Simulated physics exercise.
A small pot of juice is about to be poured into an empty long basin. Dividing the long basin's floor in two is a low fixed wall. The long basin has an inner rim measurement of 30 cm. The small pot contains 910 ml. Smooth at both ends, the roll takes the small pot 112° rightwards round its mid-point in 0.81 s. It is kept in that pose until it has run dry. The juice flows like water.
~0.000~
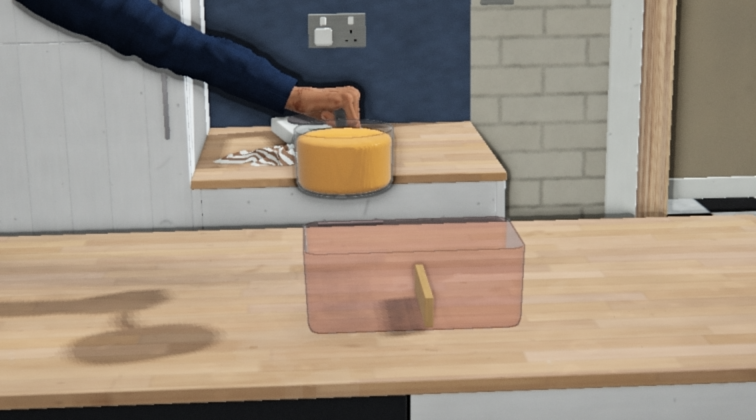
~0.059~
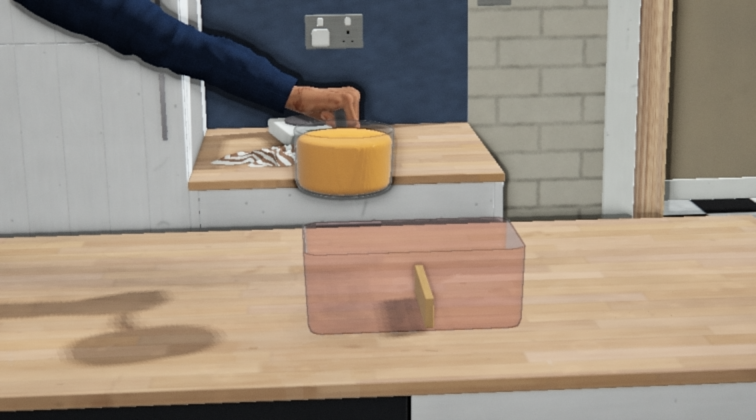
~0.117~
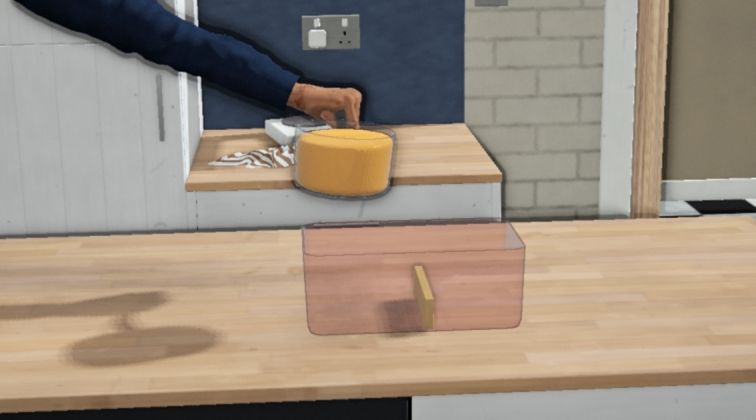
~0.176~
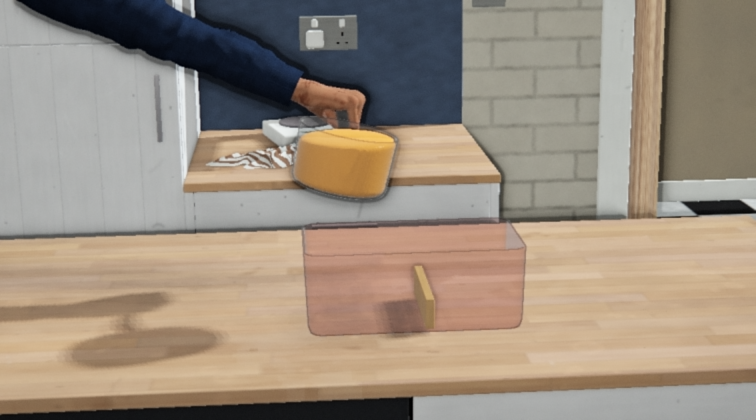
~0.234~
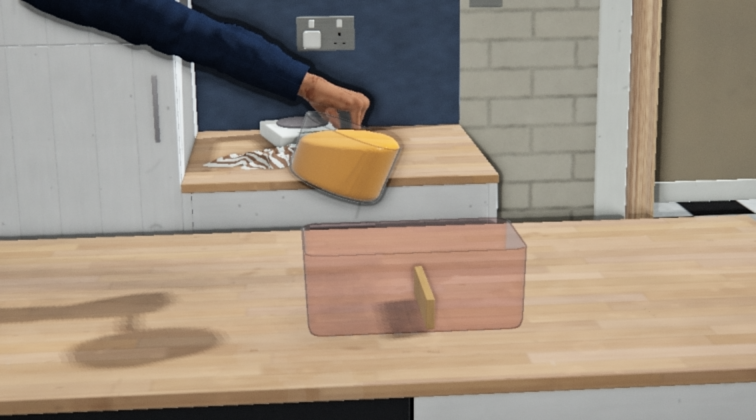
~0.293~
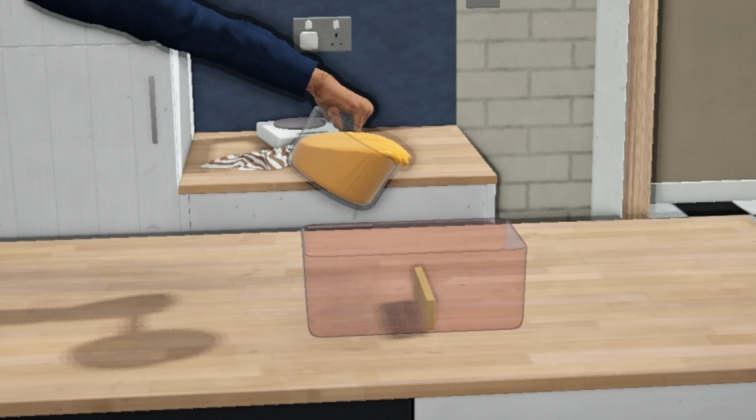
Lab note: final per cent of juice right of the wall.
Approx. 61 %.
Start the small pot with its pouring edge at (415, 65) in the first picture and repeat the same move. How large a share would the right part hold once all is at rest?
In that case roughly 80 per cent.
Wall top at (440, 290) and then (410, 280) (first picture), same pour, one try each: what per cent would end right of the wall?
Result: 40 per cent, then 80 per cent.
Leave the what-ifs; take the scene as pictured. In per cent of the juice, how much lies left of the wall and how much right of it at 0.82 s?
Around 28 percent on the left and 62 on the right.
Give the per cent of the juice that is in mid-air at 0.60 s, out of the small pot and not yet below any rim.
Near 32 per cent at that time.
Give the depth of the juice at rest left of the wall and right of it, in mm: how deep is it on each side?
Left part about 14 mm deep, right part about 28 mm deep.
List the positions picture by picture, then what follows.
In the first frame, it leans 0°; its right rim is at (392, 129); the juice meets the walls at (297, 138) and (390, 136); the long basin's rim runs from (304, 239) to (516, 233); the wall's top is at (424, 282).
In the second frame, it leans 1°; its right rim is at (393, 130); the juice meets the walls at (296, 138) and (391, 137).
In the third frame, it leans 6°; its right rim is at (395, 134); the juice meets the walls at (297, 138) and (392, 138).
In the fourth frame, it leans 13°; its right rim is at (397, 140); the juice meets the walls at (299, 139) and (394, 139).
In the fifth frame, it leans 22°; its right rim is at (399, 148); the juice meets the walls at (299, 140) and (397, 143); 1 per cent is over the edge.
In the sixth frame, it leans 32°; its right rim is at (400, 159); the juice meets the walls at (296, 142) and (395, 151); 5 per cent is over the edge.
Then, 0.60 s in, the tilt is 94° and 31 per cent is still to pour, 2 is left of the wall and 36 right of it.
Then, 0.82 s in, the tilt is 112° and 4 per cent is still to pour, 28 is left of the wall and 63 right of it.
Then, 1.06 s in, the tilt is 112° and 0 per cent is still to pour, 38 is left of the wall and 61 right of it.
Then, 1.31 s in, the tilt is 112° and 0 per cent is still to pour, 39 is left of the wall and 61 right of it.
Finally, 39 per cent lies left of the wall, 61 right of it and 1 outside.
